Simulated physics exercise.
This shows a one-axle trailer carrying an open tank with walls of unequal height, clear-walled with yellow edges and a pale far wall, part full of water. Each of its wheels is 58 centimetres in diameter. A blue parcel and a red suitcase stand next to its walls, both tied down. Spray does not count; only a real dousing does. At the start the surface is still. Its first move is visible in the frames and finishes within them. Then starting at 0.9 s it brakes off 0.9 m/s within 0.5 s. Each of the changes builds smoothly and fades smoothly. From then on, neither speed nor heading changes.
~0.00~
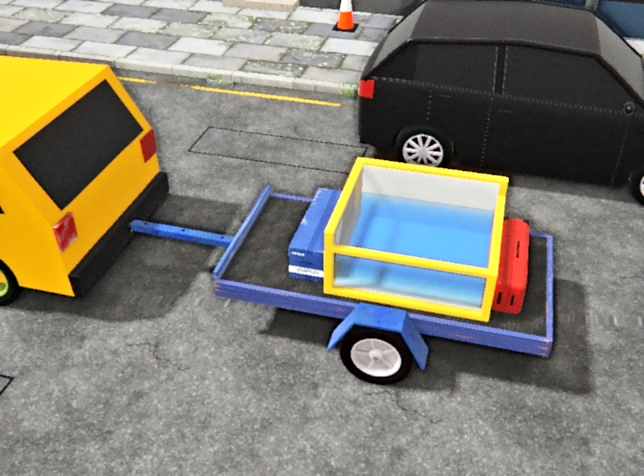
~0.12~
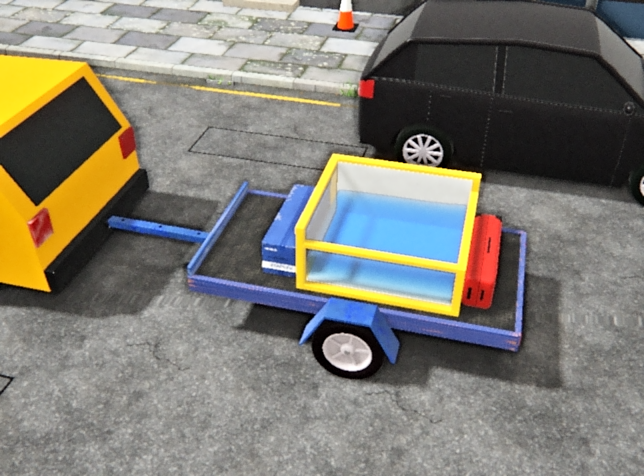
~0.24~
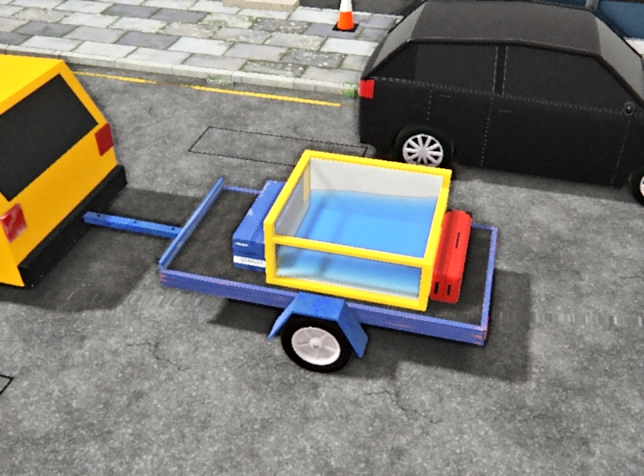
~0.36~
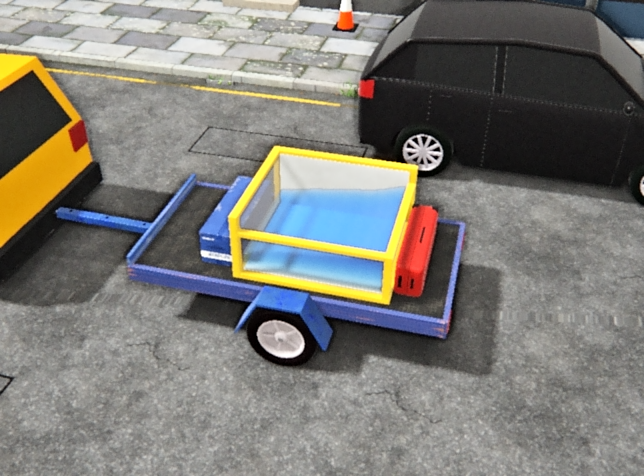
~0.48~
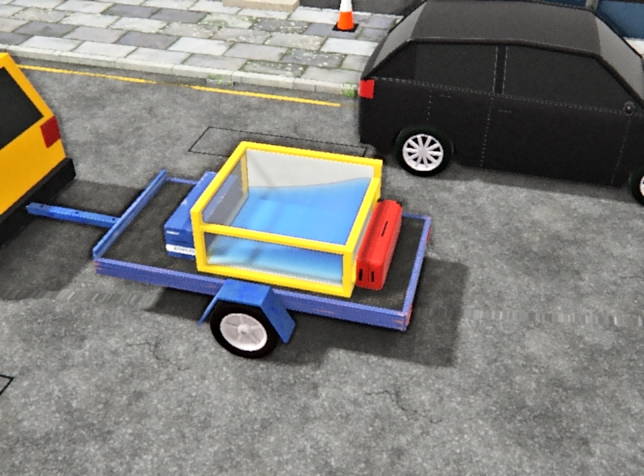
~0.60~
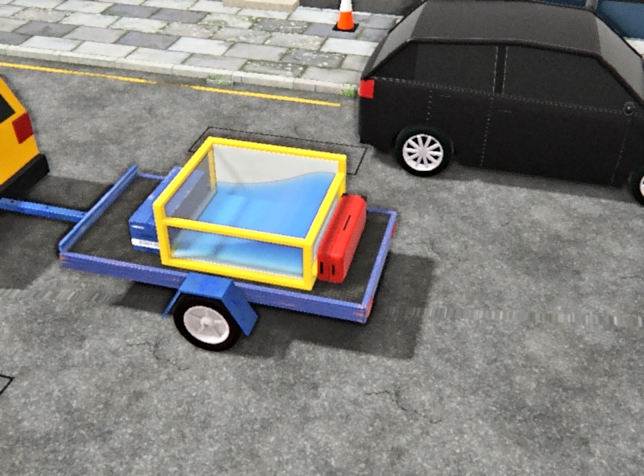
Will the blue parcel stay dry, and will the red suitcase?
Here's how it goes: The blue parcel takes the hit and the red suitcase takes the hit.
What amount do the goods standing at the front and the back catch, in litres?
About 4 L, then about 18 L.
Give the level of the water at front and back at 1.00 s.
Close to 26 cm at the front end and 26 cm at the back end.
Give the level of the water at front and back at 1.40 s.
Front 64 cm, back 10 cm.
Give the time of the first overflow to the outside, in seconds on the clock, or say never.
1.7 s.
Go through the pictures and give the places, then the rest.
The water reaches (370, 197) at the front end; it reaches (484, 213) at the back end; no slope yet; the front is on the left, levels are read along the far wall; the blue parcel stands at the front; the red suitcase stands at the back; a wheel hub at (375, 361), in the first picture.
The water reaches (345, 193) at the front end; it reaches (457, 209) at the back end; no slope yet, in the second picture.
The water reaches (318, 194) at the front end; it reaches (428, 201) at the back end; it is heaped 5° towards the back, in the third picture.
The water reaches (287, 193) at the front end; it reaches (396, 191) at the back end; it is heaped 11° towards the back, in the fourth picture.
The water reaches (255, 190) at the front end; it reaches (360, 181) at the back end; it is heaped 15° towards the back, in the fifth picture.
The water reaches (222, 185) at the front end; it reaches (325, 176) at the back end; it is heaped 15° towards the back; a wheel hub at (205, 328), in the sixth picture.
By 1.00 s it stands 25 cm high behind and 25 cm in front; all of it is still inside.
By 1.40 s it stands 9 cm high behind and 63 cm in front; all of it is still inside.
By 1.90 s it stands 28 cm high behind and 25 cm in front; 2 per cent has gone over the front and the near side.
By 4.39 s 9 per cent has gone over the back; the blue parcel has caught 4 litres and the red suitcase 18 litres.
